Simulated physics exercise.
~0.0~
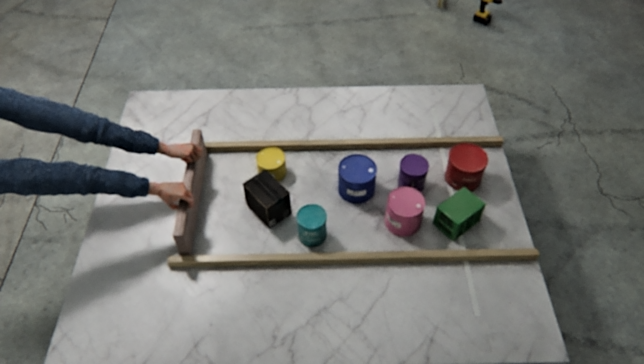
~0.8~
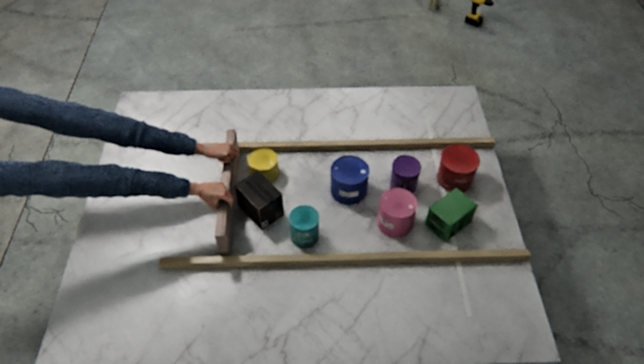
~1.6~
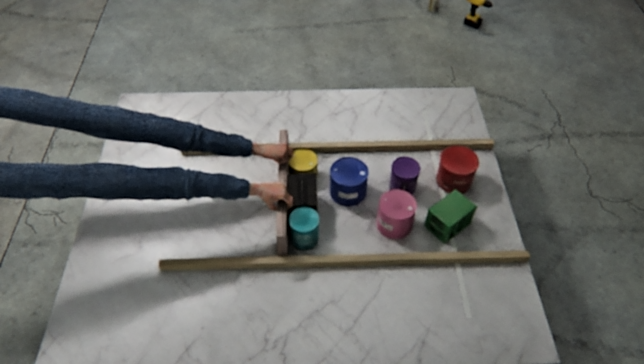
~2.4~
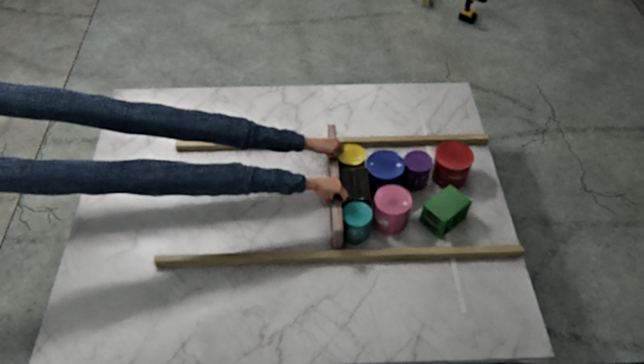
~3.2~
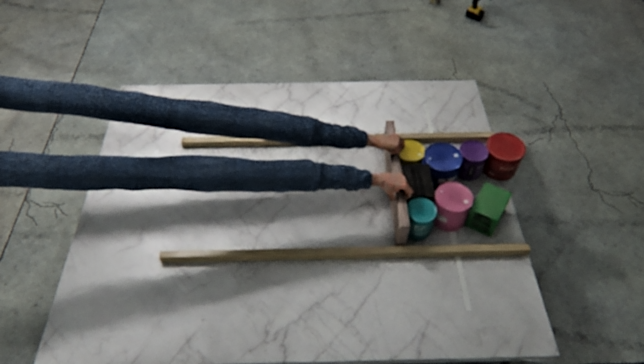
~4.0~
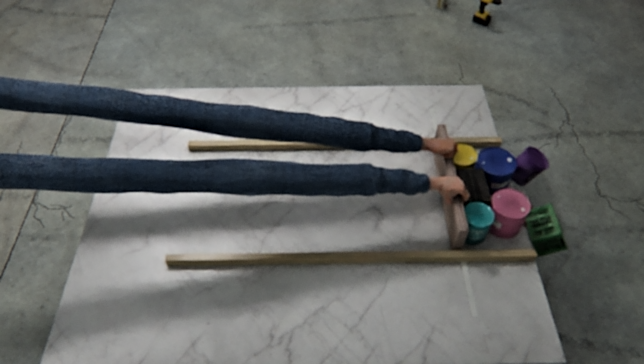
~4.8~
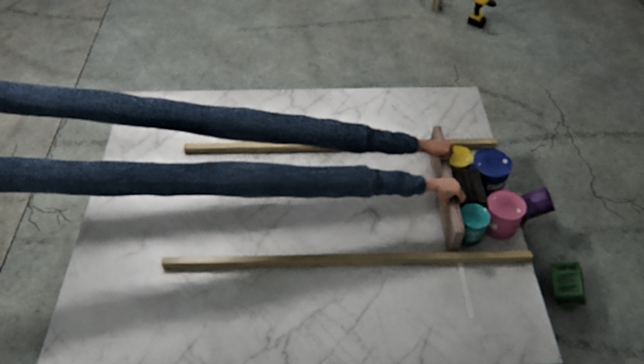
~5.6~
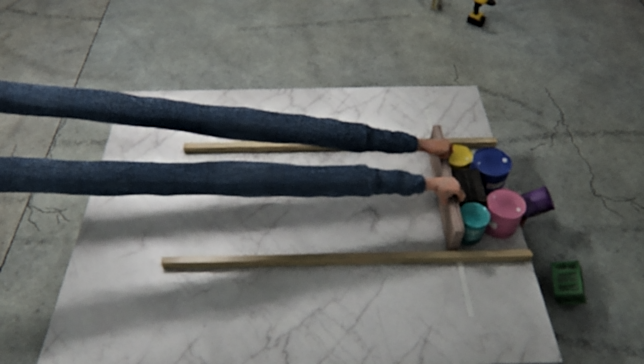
Two hands slid an upright plank rightward between wooden rails, gathering colorful canisters and boxes and shoving them along a marbled platform until the red pail and green crate went over the far edge, then the purple pail tipped off while the rest stayed bunched together.
